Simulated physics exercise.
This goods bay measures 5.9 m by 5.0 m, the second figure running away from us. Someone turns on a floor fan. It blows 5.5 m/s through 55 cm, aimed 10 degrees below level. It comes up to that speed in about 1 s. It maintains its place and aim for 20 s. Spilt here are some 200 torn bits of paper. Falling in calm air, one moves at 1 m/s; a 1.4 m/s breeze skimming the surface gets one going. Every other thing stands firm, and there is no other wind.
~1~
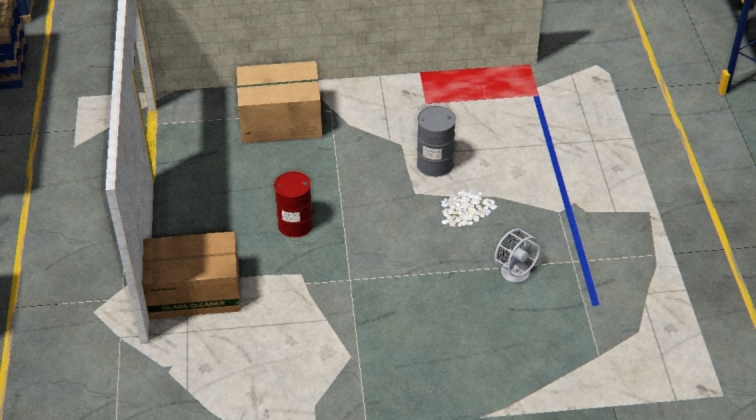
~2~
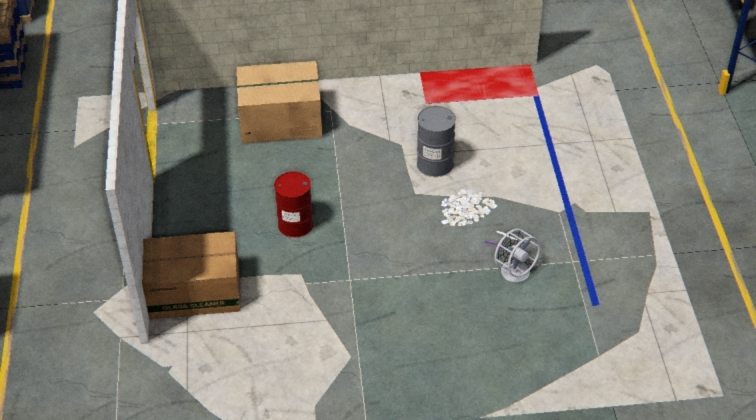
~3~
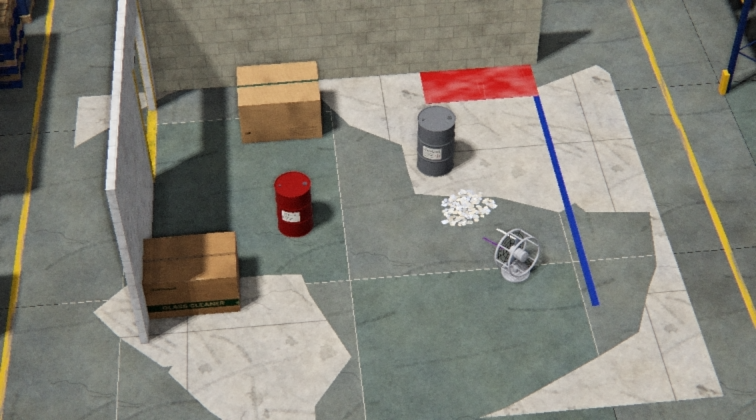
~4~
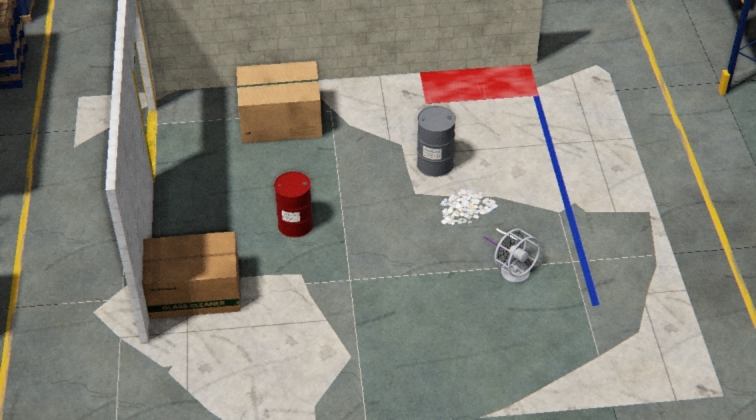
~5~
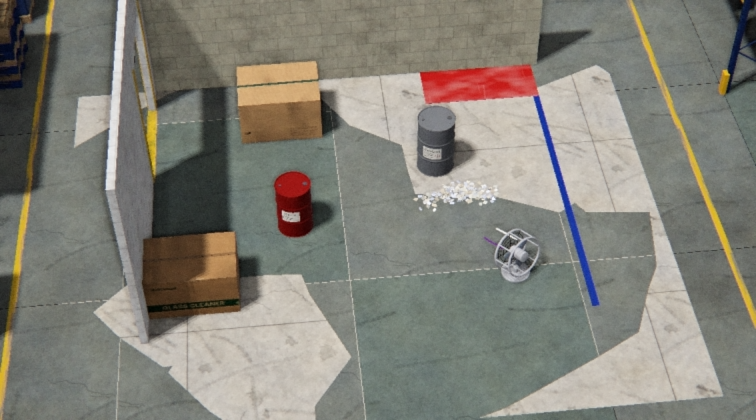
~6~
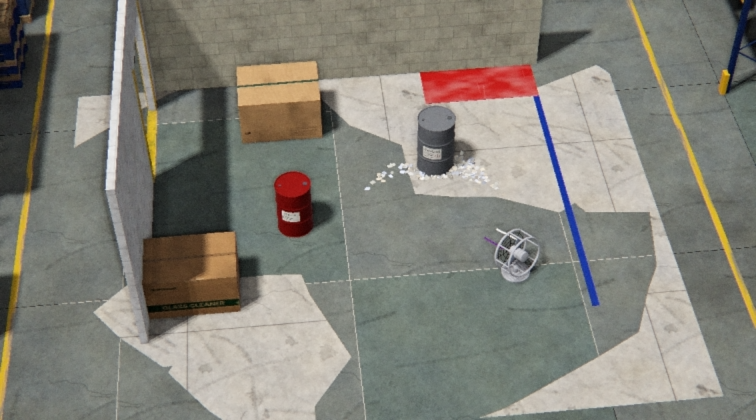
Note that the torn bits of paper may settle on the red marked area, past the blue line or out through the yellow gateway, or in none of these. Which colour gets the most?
The red place collects the most.
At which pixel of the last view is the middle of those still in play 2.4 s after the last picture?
Around pixel (447, 123).
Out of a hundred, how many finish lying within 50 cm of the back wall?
I'd put it at about 30 percent.
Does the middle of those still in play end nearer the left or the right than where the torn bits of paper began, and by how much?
Looks like a right-hand shift of around 0.2 m.
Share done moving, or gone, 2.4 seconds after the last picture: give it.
It comes out at some 2 %.
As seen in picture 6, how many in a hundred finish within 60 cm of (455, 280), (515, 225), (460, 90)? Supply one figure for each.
In turn about 0 %, 0 %, 25 %.
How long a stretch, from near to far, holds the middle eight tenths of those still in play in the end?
About 1.6 m.
Then, 2.4 s after the last picture, 4 % are out through the yellow gateway, 8 % on the red marked area and 0 % past the blue line; the middle of those still in play is near (447, 123); 2 % have settled or left.
Then, 4.8 s after the last picture, 5 % are out through the yellow gateway, 16 % on the red marked area and 0 % past the blue line; the middle of those still in play is near (452, 120); 5 % have settled or left.
Then, 9.4 s after the last picture, 6 % are out through the yellow gateway, 23 % on the red marked area and 2 % past the blue line; the middle of those still in play is near (450, 103); 14 % have settled or left.
Then, 18.4 s after the last picture, at the end, 7 % are out through the yellow gateway, 28 % on the red marked area and 6 % past the blue line; the middle of those still in play is near (453, 100).
